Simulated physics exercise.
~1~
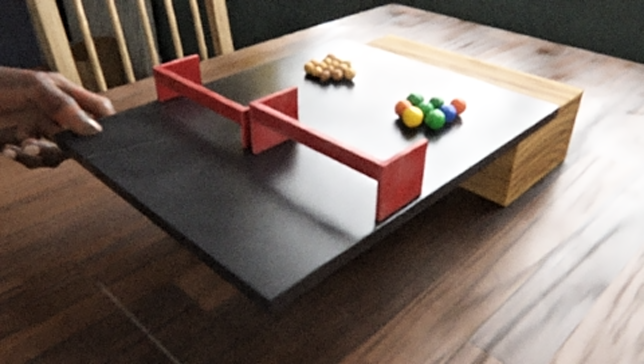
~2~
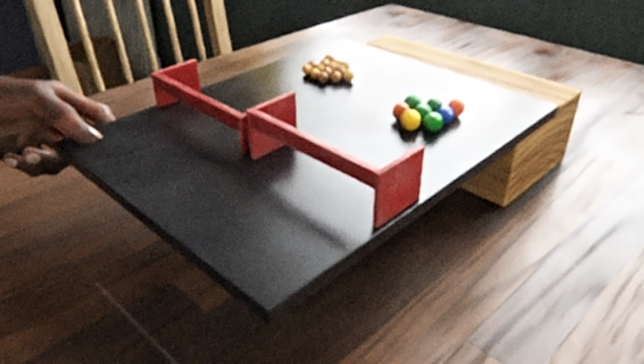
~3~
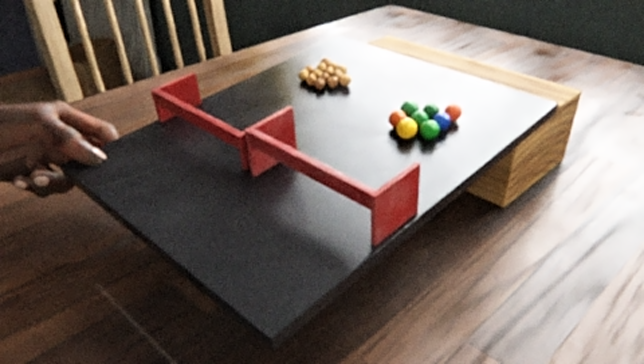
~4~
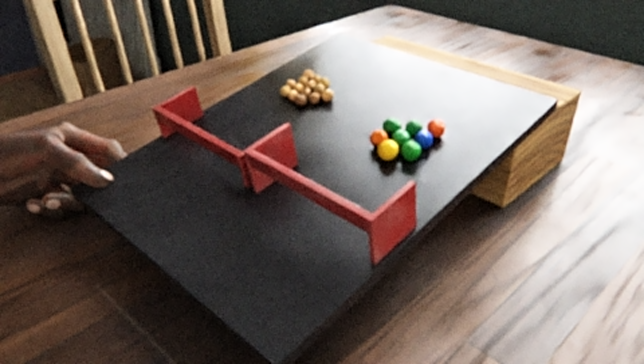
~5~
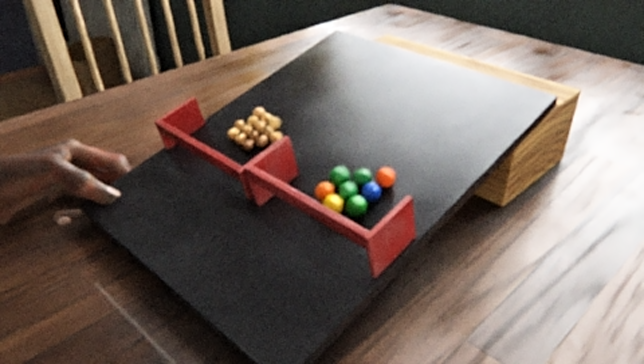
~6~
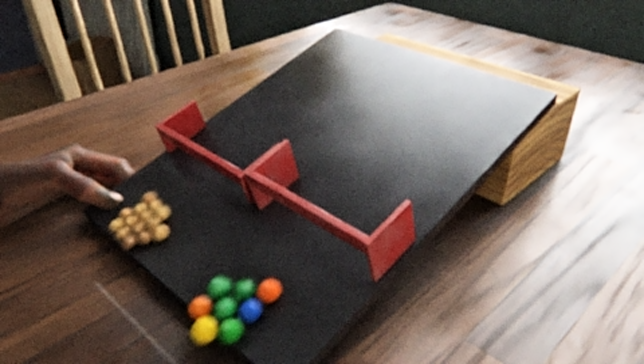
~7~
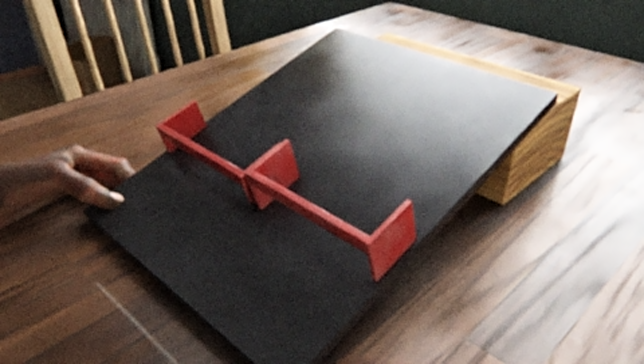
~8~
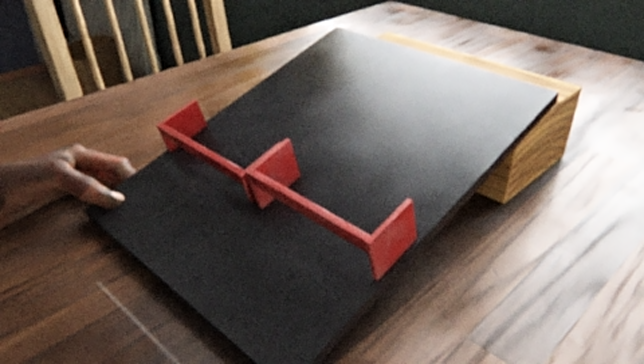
A hand lowers a black board, and two groups of balls roll under red bars and off.
